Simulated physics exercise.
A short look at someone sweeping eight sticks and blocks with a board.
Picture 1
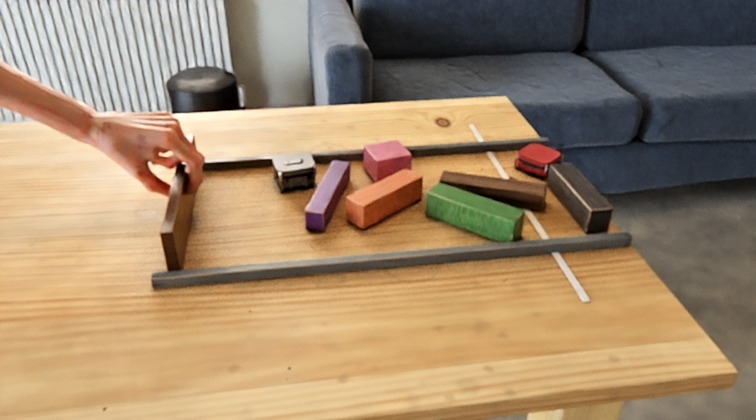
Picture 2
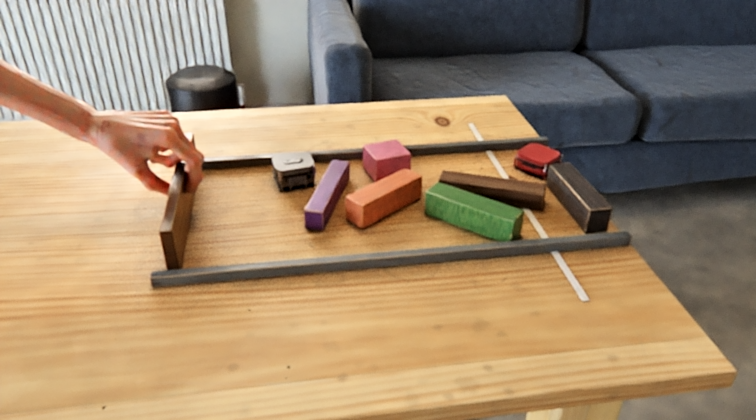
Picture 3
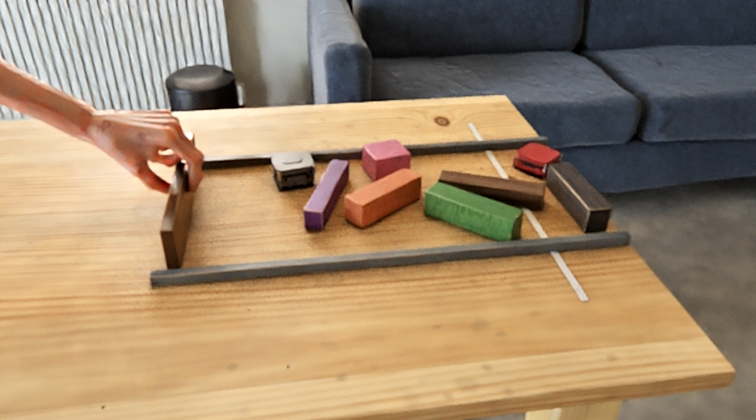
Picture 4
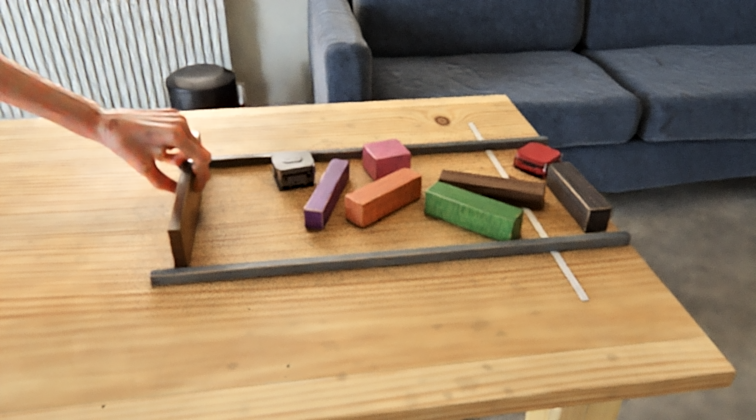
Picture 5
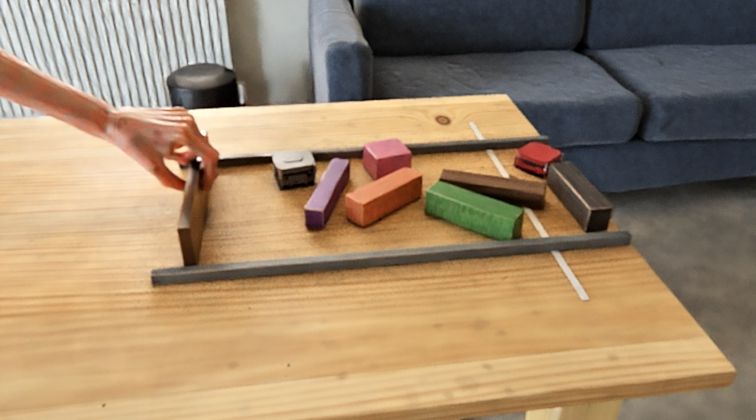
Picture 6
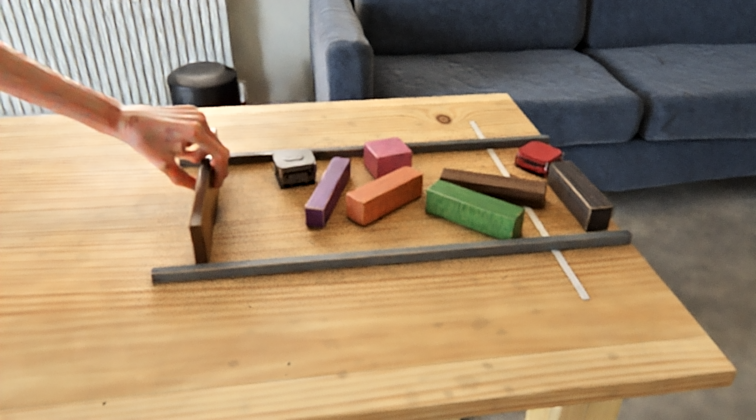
On a pale wooden table in a room with a blue sofa behind, the view looks down at an angle from a fixed spot. Between two dark rails lie a small black-and-silver object, purple, orange and green bars, a pink block, a brown stick, a red case and a black bar, near a pale tape line. A hand at left holds an upright brown board still, then slides it slightly right, touching nothing else.
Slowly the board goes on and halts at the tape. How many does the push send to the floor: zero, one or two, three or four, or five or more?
The number that fall off is three or four.
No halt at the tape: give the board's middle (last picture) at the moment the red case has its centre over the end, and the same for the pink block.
Its middle is around (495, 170) and around (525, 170).
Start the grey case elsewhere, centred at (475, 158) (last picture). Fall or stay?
The grey case drops off.
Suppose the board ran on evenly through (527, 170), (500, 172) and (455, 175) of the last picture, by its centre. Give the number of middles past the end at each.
Place by place, 5, 3 and 1.
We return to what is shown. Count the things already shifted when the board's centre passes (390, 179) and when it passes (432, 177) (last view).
7 and 7.
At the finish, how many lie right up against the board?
That makes 2.
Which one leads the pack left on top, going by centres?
Foremost is the pink block.
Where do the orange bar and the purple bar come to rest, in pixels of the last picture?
Near (566, 188) and (546, 179).
Soon after, none off yet; black bar at rest near (578, 194); red case at rest near (539, 159); brown stick at rest near (492, 188).
After that, none off yet; black bar moving near (588, 195); red case at rest near (539, 159); brown stick displaced a little near (518, 189).
And then, one off so far; black bar off the edge; red case displaced a little near (554, 160); brown stick displaced about its own width near (593, 190).
In the end, the number that fall off is three or four; gone, green bar, brown stick, red case and black bar.
